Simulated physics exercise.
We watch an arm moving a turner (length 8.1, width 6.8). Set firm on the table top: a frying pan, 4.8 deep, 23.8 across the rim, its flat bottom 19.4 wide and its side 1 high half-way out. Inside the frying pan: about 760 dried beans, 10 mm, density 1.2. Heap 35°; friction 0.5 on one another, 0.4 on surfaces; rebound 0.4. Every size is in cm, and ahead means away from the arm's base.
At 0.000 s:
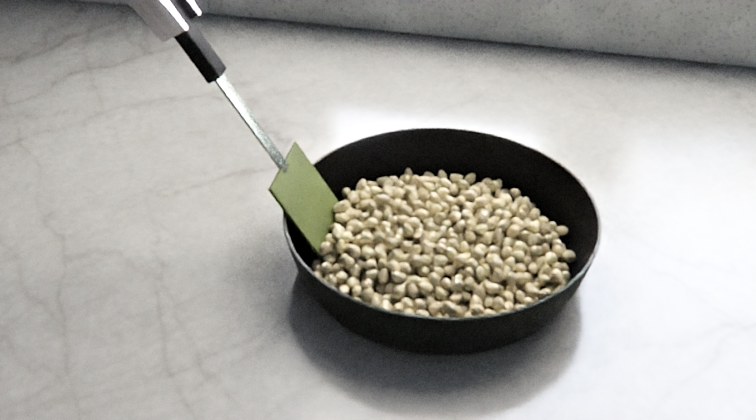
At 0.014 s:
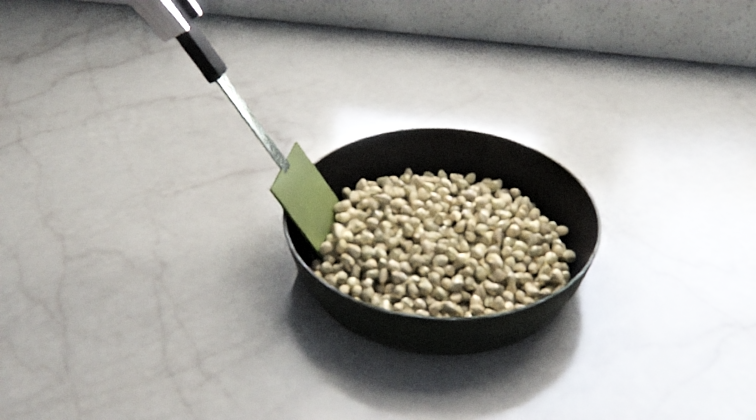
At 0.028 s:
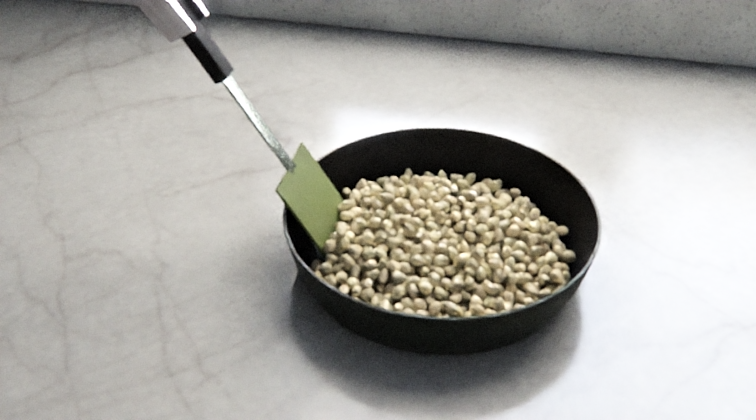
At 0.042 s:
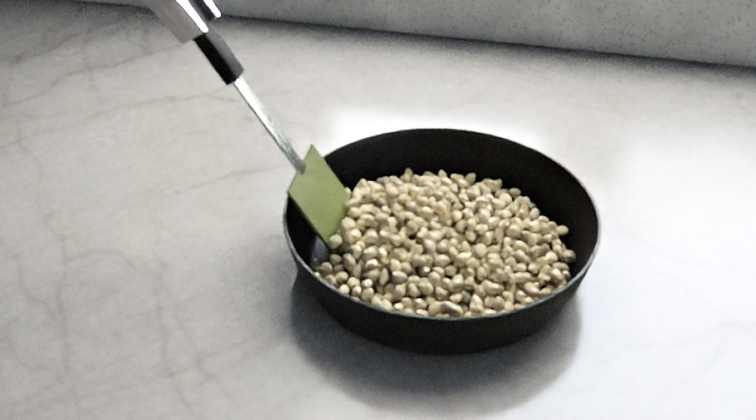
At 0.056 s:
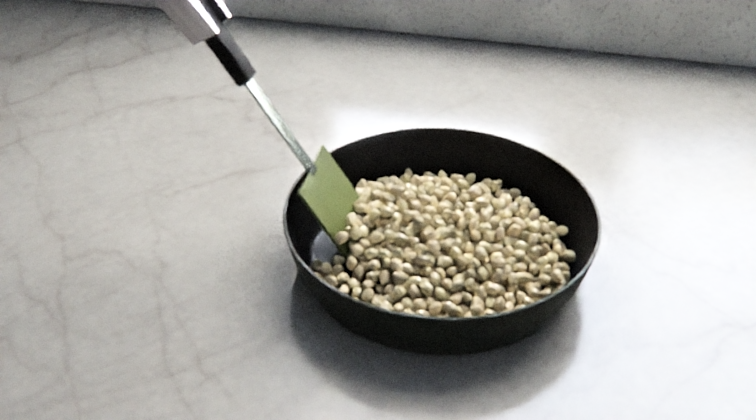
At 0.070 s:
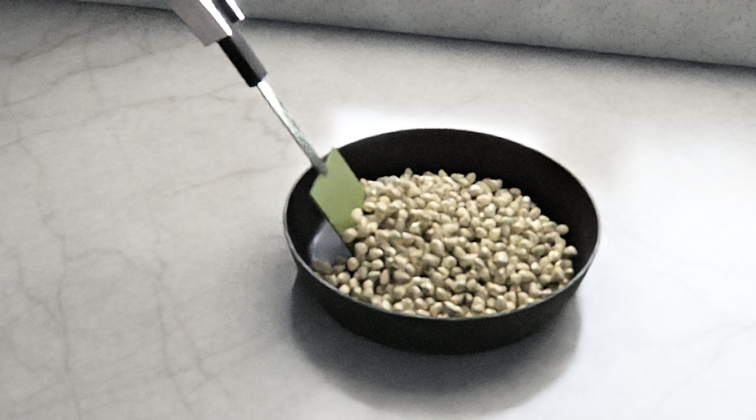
A green turner slides slowly rightward through the pale beans in a black frying pan.
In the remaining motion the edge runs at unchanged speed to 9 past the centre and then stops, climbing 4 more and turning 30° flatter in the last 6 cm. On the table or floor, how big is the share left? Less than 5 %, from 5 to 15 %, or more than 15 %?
From 5 to 15 %.
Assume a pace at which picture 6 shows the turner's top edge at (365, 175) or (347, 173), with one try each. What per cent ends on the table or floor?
Estimates: About 20 %, about 20 %.
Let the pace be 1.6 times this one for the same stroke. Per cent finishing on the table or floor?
I'd put it at about 20 per cent.
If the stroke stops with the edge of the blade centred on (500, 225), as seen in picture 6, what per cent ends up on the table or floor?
About 0 per cent.
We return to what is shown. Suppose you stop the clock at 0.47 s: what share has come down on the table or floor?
My estimate is roughly 8 %.
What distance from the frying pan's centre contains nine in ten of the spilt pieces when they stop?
The distance is roughly 25 cm.
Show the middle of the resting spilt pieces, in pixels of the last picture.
In the last view, it's around (668, 283).
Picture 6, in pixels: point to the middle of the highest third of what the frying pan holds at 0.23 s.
It is centred at about (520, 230).
After 0.15 s, sloping 58°, highest piece 5 above the table; 760 in the frying pan.
After 0.23 s, sloping 47°, highest piece 6 above the table; 760 in the frying pan.
After 0.47 s, sloping 28°, highest piece 6 above the table; 689 in the frying pan, 68 on the table or floor, 3 on the blade or in flight.
After 1.52 s, sloping 28°, highest piece 6 above the table; 689 in the frying pan, 71 on the table or floor.
In the end, 689 in the frying pan, 71 on the table or floor. That is 9 % on the table or floor.
